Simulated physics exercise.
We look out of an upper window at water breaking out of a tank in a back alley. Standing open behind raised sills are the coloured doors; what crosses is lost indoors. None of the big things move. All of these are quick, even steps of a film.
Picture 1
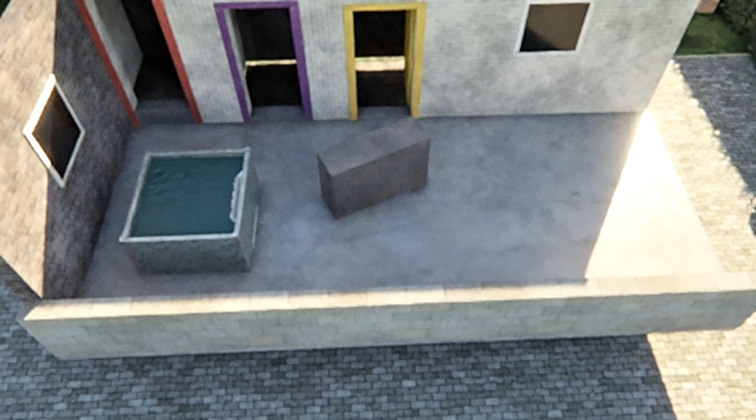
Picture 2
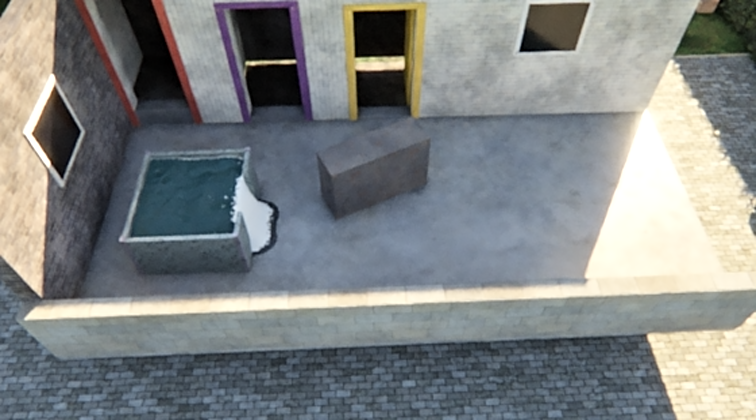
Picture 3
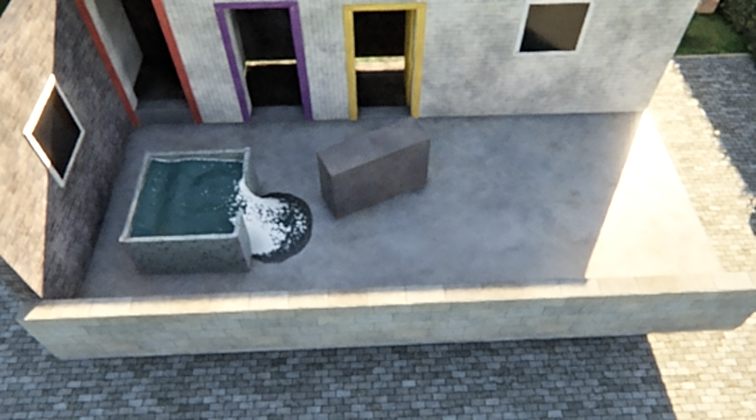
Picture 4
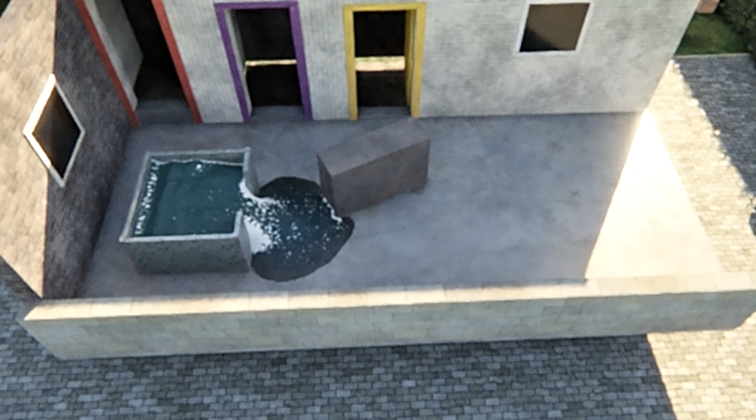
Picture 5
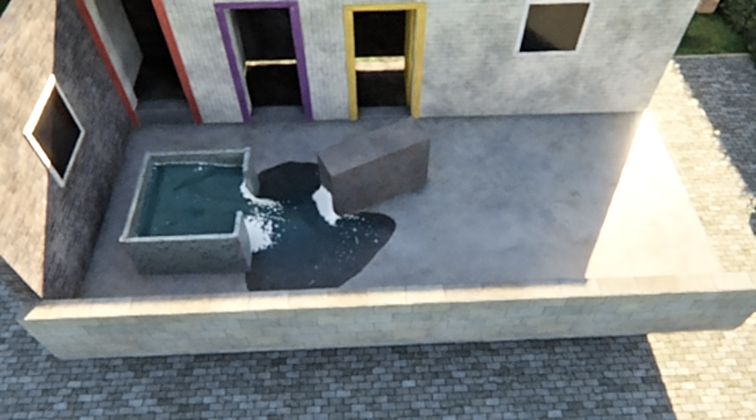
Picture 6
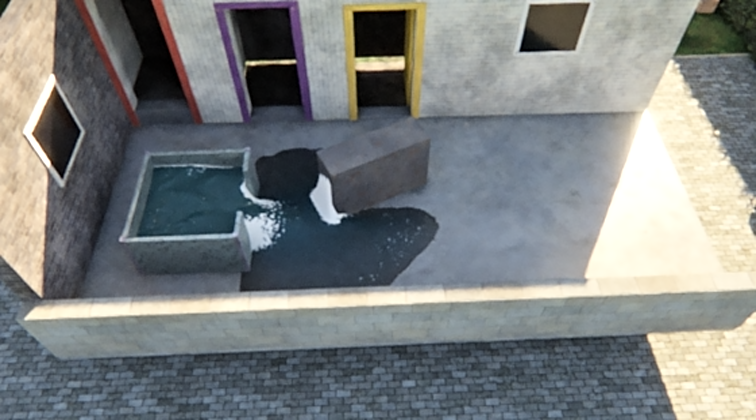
Water broke through the right side of a square stone tank, foaming onto the grey paving, then spread rightward in a dark pool, washing against a grey block and running on past its near side.
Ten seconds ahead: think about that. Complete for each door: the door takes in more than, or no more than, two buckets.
Completed: The purple door takes in no more than two buckets; the red door takes in no more than two buckets; the yellow door takes in more than two buckets.
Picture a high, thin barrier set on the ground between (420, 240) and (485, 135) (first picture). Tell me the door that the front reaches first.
That would be the yellow door.
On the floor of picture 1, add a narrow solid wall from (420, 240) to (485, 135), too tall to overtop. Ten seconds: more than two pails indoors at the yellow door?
My take: The yellow door tops the limit.
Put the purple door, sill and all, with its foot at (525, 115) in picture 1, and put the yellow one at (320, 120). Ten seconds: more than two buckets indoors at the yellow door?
In that case the yellow door runs past the limit.
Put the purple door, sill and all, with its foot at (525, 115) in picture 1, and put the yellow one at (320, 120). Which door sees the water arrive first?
I'd go with the yellow door.
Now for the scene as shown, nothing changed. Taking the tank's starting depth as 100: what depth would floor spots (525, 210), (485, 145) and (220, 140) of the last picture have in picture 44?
Around 4, 2 and 2 percent, in that order.
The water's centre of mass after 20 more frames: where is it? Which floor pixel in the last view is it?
Centre: Close to (364, 221).
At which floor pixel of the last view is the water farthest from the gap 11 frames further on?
The farthest wet spot is near (707, 303).
A moment on, water covers 30 % of the floor; the purple door not reached, the red door not reached, the yellow door wet at the sill, nothing in.
Next, water covers 45 % of the floor; the purple door wet at the sill, nothing in, the red door not reached, the yellow door under two buckets in.
Then, water covers 65 % of the floor; the purple door wet at the sill, nothing in, the red door wet at the sill, nothing in, the yellow door over two buckets in.
Later, water covers 80 % of the floor; the purple door wet at the sill, nothing in, the red door wet at the sill, nothing in, the yellow door over two buckets in.
In the end, water covers 75 % of the floor; the purple door wet at the sill, nothing in, the red door wet at the sill, nothing in, the yellow door over two buckets in.
